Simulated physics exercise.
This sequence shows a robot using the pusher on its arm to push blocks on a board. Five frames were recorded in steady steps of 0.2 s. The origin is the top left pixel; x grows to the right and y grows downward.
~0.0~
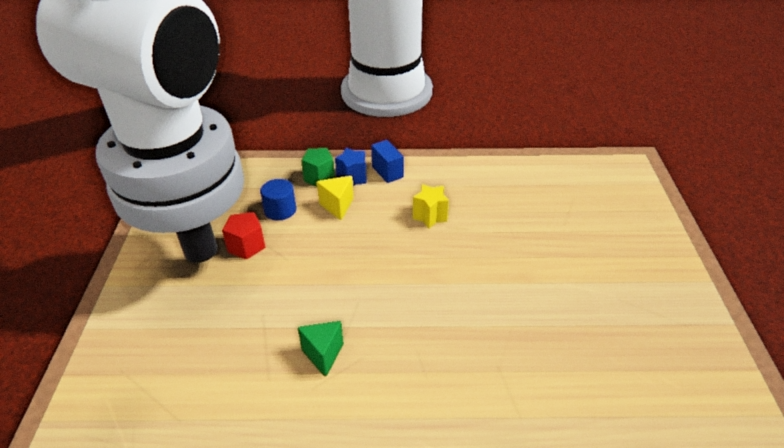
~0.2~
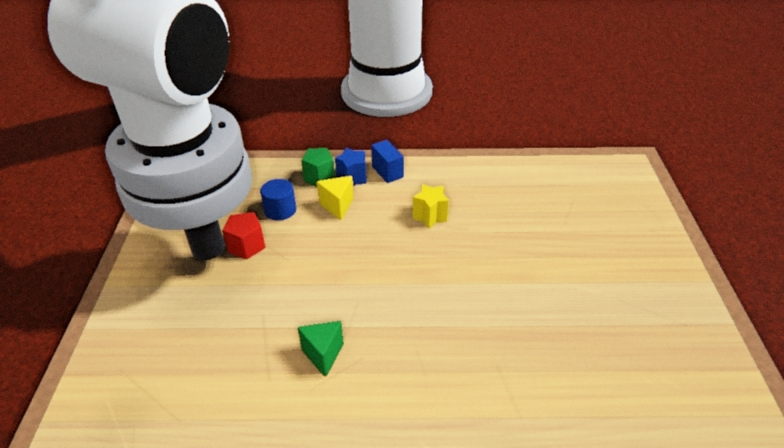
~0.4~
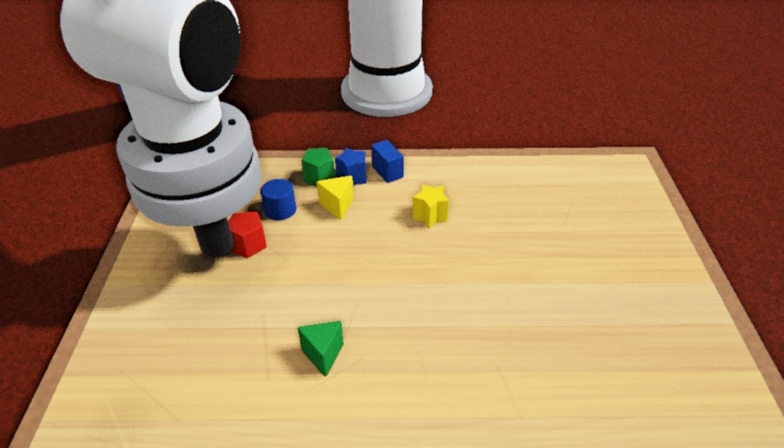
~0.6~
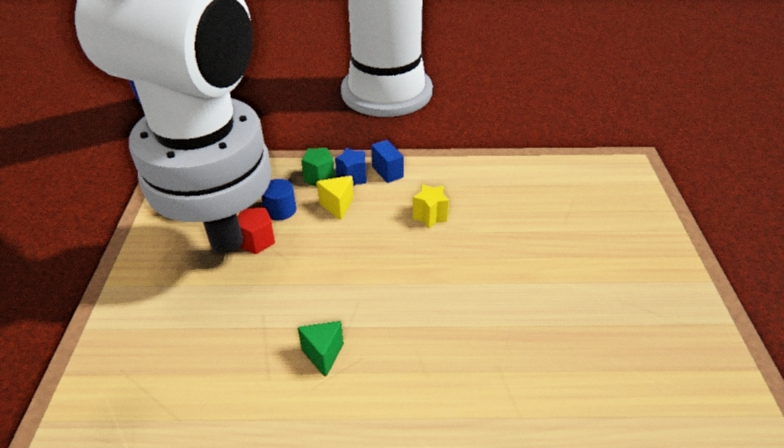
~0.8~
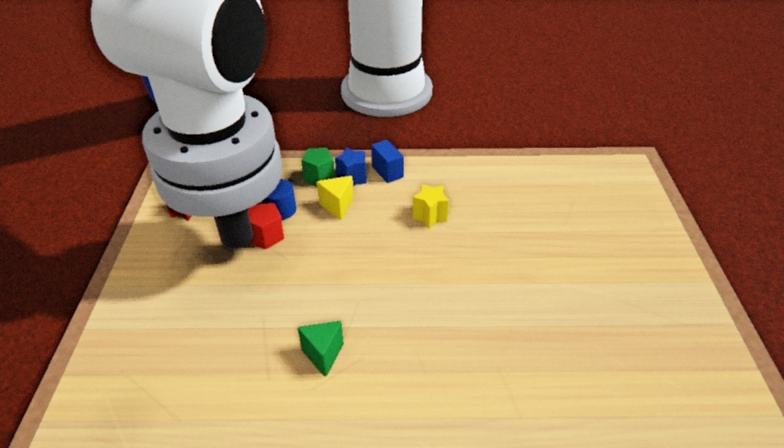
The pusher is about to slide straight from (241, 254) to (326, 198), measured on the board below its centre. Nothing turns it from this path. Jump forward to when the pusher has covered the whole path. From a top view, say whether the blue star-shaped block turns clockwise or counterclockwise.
It is turned anticlockwise.
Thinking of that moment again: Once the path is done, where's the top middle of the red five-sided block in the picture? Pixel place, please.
It ends at (352, 168).
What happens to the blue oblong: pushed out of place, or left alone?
Left where it is.
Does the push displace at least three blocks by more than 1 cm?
Short answer: Yes.
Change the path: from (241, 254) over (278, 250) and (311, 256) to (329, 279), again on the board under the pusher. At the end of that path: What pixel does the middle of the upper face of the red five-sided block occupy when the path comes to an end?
The middle of its top is at (292, 205).
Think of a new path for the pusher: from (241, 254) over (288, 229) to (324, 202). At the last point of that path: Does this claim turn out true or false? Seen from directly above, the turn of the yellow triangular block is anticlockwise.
It is false.
On the path given first. One third of the way, pusher (268, 218); red five-sided block (295, 198), turned 25° clockwise; blue circle (290, 177).
Two thirds of the way, pusher (297, 199); red five-sided block (323, 181), turned 30° clockwise; blue circle (292, 174); yellow triangular block (351, 178), turned 45° clockwise.
At the end, pusher (324, 182); red five-sided block (352, 168), turned 50° clockwise; blue circle (297, 167); yellow triangular block (376, 174), turned 65° clockwise; blue star-shaped block (360, 151), turned 30° anticlockwise; blue oblong in place.
